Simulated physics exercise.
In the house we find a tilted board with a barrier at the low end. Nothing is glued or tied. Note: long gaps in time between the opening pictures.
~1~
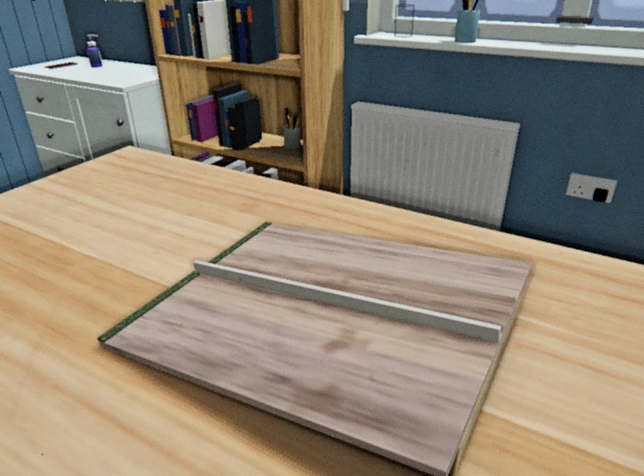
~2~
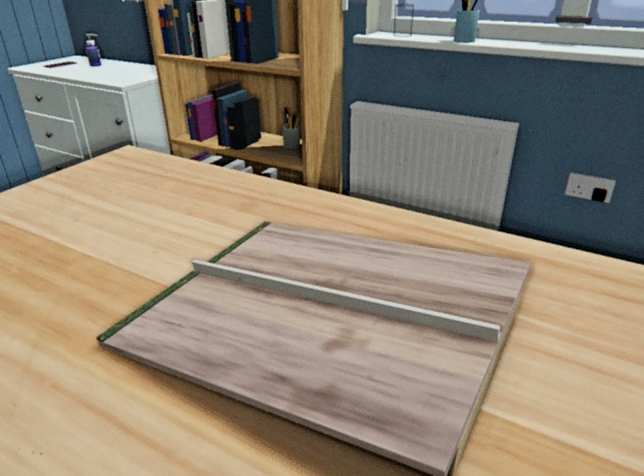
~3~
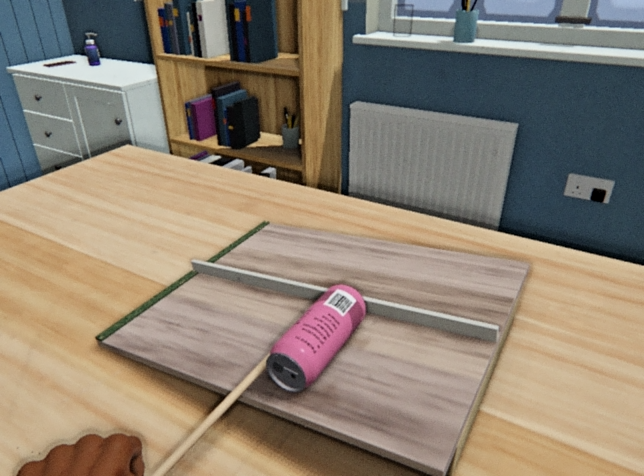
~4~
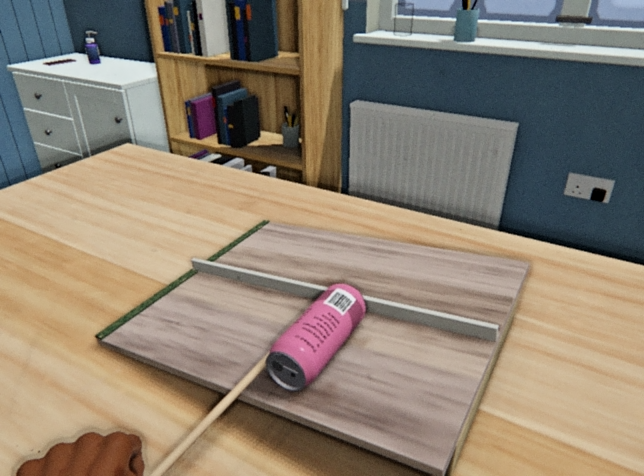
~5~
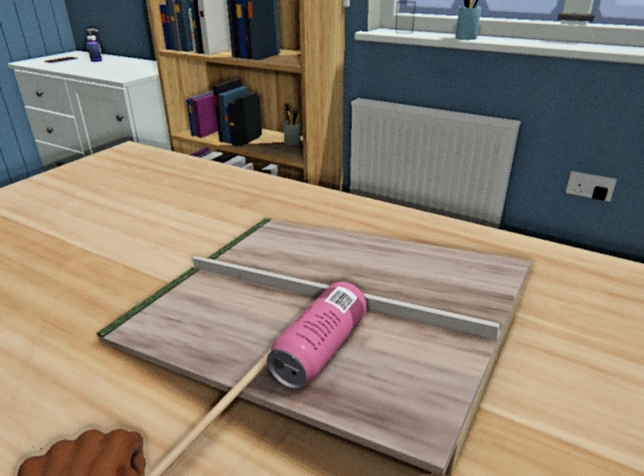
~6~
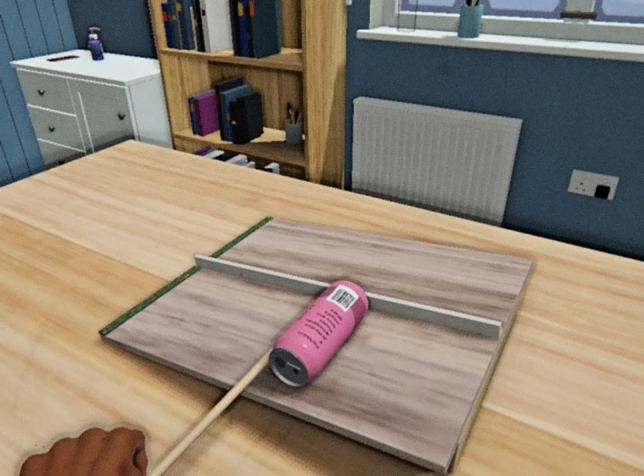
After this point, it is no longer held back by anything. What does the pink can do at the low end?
The pink can falls off the end.
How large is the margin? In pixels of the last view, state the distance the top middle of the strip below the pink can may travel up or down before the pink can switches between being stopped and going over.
Up, by 4 pixels.
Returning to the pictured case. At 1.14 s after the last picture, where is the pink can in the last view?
Its centre should be near (103, 270).
Then, 0.64 s after the last picture, pink can rolling on the board near (235, 305).
Then, 1.14 s after the last picture, pink can off the board near (103, 270).
By the end, the pink can goes over the end.
